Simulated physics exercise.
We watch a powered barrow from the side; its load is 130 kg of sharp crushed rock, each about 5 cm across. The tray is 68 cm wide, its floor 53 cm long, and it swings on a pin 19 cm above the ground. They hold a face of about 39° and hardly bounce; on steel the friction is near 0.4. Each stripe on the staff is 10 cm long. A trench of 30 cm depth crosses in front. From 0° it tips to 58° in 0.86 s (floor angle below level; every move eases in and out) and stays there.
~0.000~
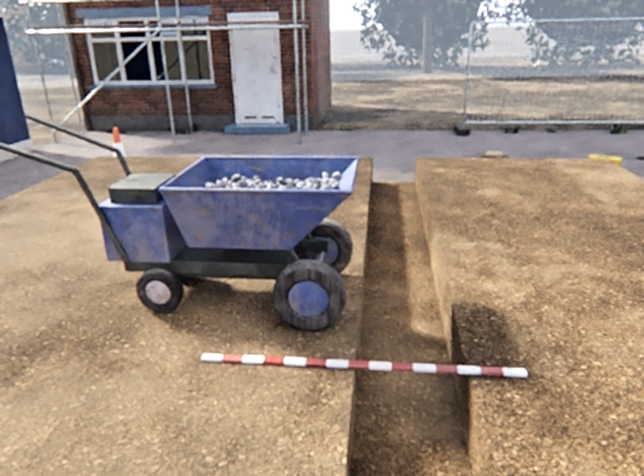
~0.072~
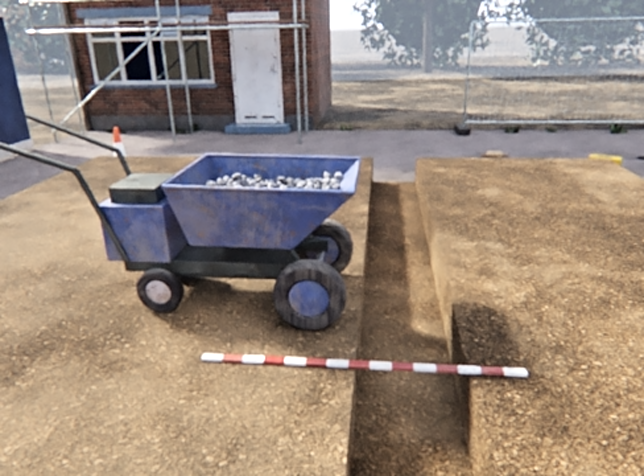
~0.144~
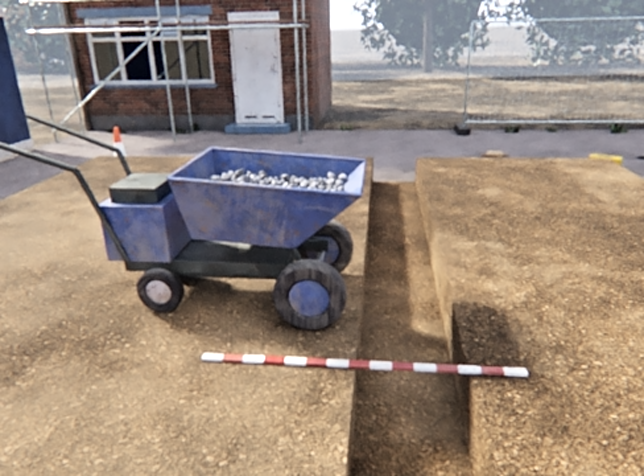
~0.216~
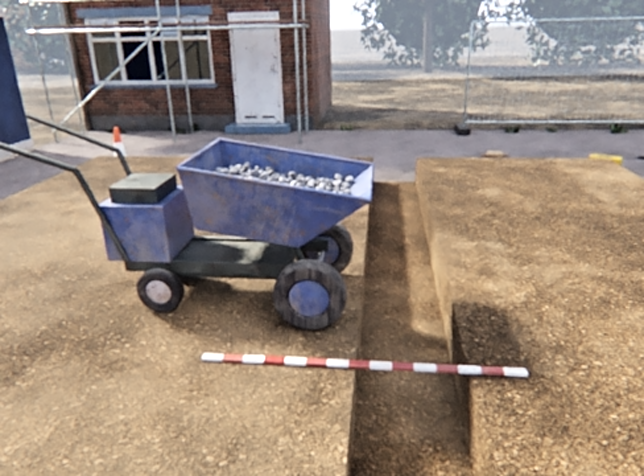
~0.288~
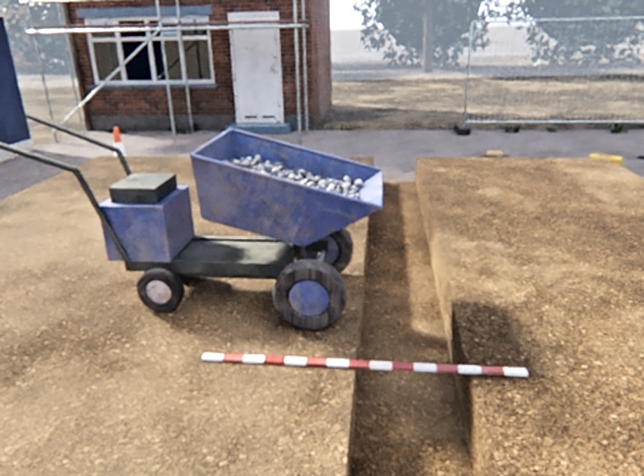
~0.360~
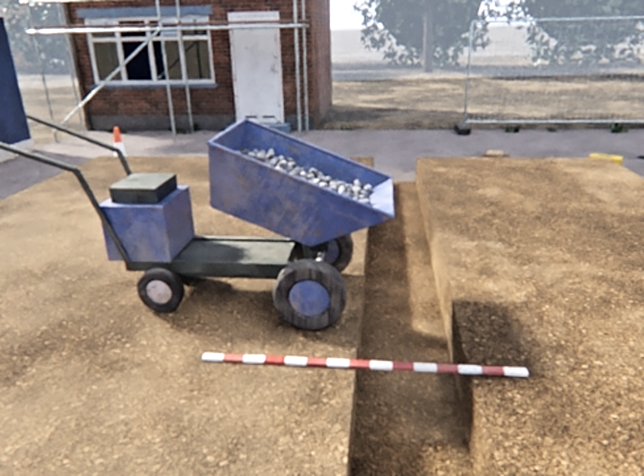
A blue tray of grey stones on a wheeled barrow tilts down toward the right.
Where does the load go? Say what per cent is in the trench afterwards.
Roughly 26 per cent ends in the trench.
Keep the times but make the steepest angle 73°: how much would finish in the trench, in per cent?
It would be near 55 per cent.
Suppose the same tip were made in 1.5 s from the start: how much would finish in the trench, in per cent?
It would be near 30 per cent.
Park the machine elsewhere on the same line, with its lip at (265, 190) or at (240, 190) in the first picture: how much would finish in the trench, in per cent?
Near 45 per cent from the first place, 30 from the second.
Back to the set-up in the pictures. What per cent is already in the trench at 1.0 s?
Some 5 per cent.
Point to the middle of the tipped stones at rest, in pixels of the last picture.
Their middle is at about (446, 335).
After 0.6 s the floor is at 49°; 100 % in the tray; the foremost stones are at (399, 232).
After 1.0 s the floor is at 58°; 97 % in the tray, 3 % in the trench; the foremost stones are at (449, 280).
After 1.3 s the floor is at 58°; 73 % in the tray, 11 % in the trench, 16 % past the trench; the foremost stones are at (517, 307).
After 3.3 s the floor is at 58°; 55 % in the tray, 26 % in the trench, 19 % past the trench; the foremost stones are at (578, 311).
